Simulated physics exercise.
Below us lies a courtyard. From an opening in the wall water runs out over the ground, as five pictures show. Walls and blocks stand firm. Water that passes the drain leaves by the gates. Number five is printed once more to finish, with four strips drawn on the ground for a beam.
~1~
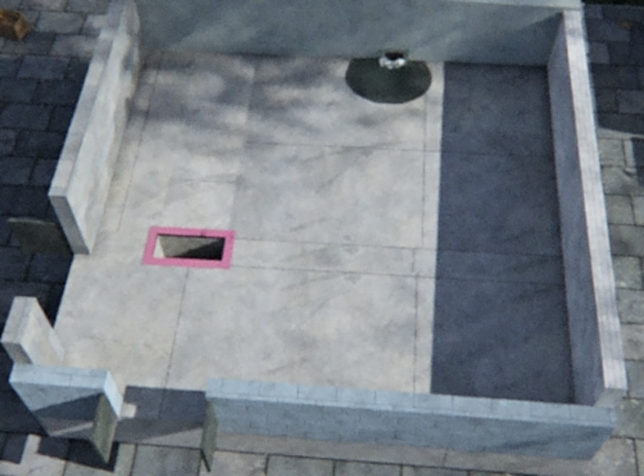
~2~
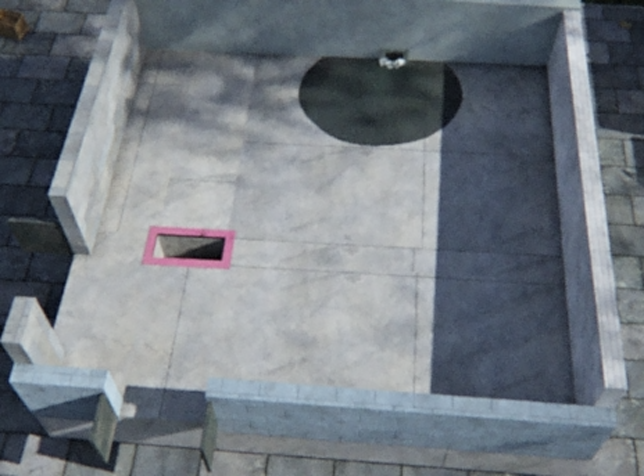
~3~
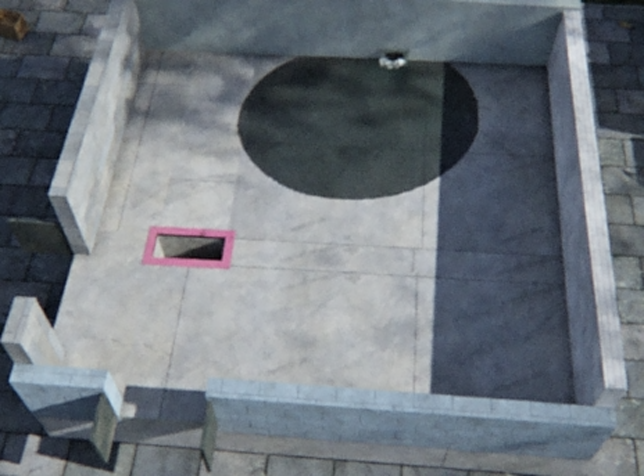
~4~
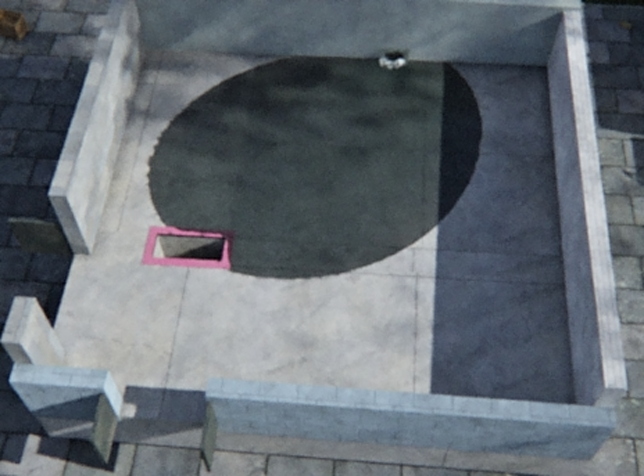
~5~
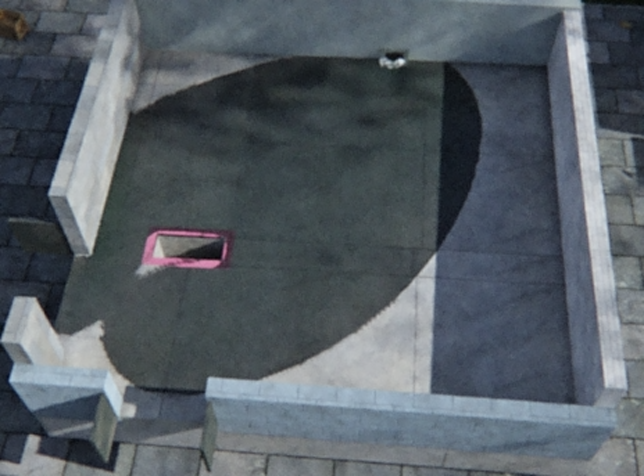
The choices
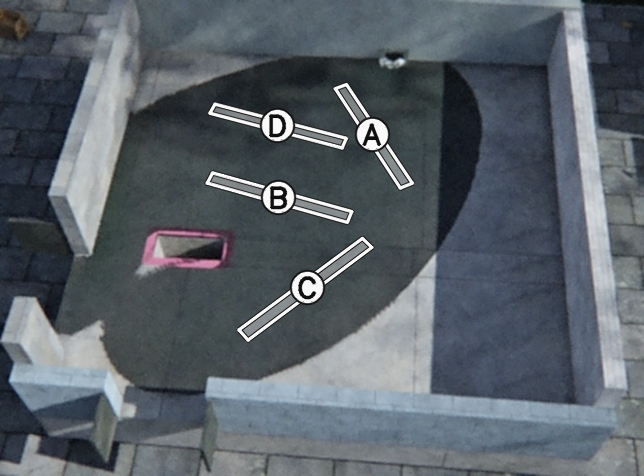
In a walled, paved courtyard seen from above, a small dark wet patch lies beneath an outlet in the far wall. The patch widens steadily into a large oval, spreading toward the lower left until it touches the pink-rimmed gully, then surrounds it and reaches the left and near walls.
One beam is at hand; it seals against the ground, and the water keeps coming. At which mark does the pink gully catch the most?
Go for C.
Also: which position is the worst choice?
That would be A.
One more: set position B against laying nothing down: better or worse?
Worse.
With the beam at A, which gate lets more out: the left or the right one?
More leaves on the left.
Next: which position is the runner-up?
That would be D.
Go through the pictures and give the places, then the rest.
The first frame shows outfall at (394, 55); pink gully at (189, 247); open gate at (169, 402); open gate at (78, 302); front seen at (357, 88), 3 % of the ground wet; pink gully still dry.
The second frame shows front seen at (334, 131), 9 % of the ground wet; pink gully still dry.
The third frame shows front seen at (263, 164), 20 % of the ground wet; pink gully still dry.
The fourth frame shows front seen at (172, 219), 38 % of the ground wet; pink gully still dry.
The fifth frame shows front seen at (74, 322), 57 % of the ground wet; pink gully taking water.
On the marked copy, A from (340, 86) to (406, 185); B from (209, 177) to (349, 216); C from (243, 334) to (367, 242); D from (212, 108) to (344, 143).
For position A, about 2 % of the stream goes into the pink gully, about 98 % out by the gates.
For position B, about 7 % of the stream goes into the pink gully, about 93 % out by the gates.
For position C, about 31 % of the stream goes into the pink gully, about 69 % out by the gates.
For position D, about 18 % of the stream goes into the pink gully, about 82 % out by the gates.
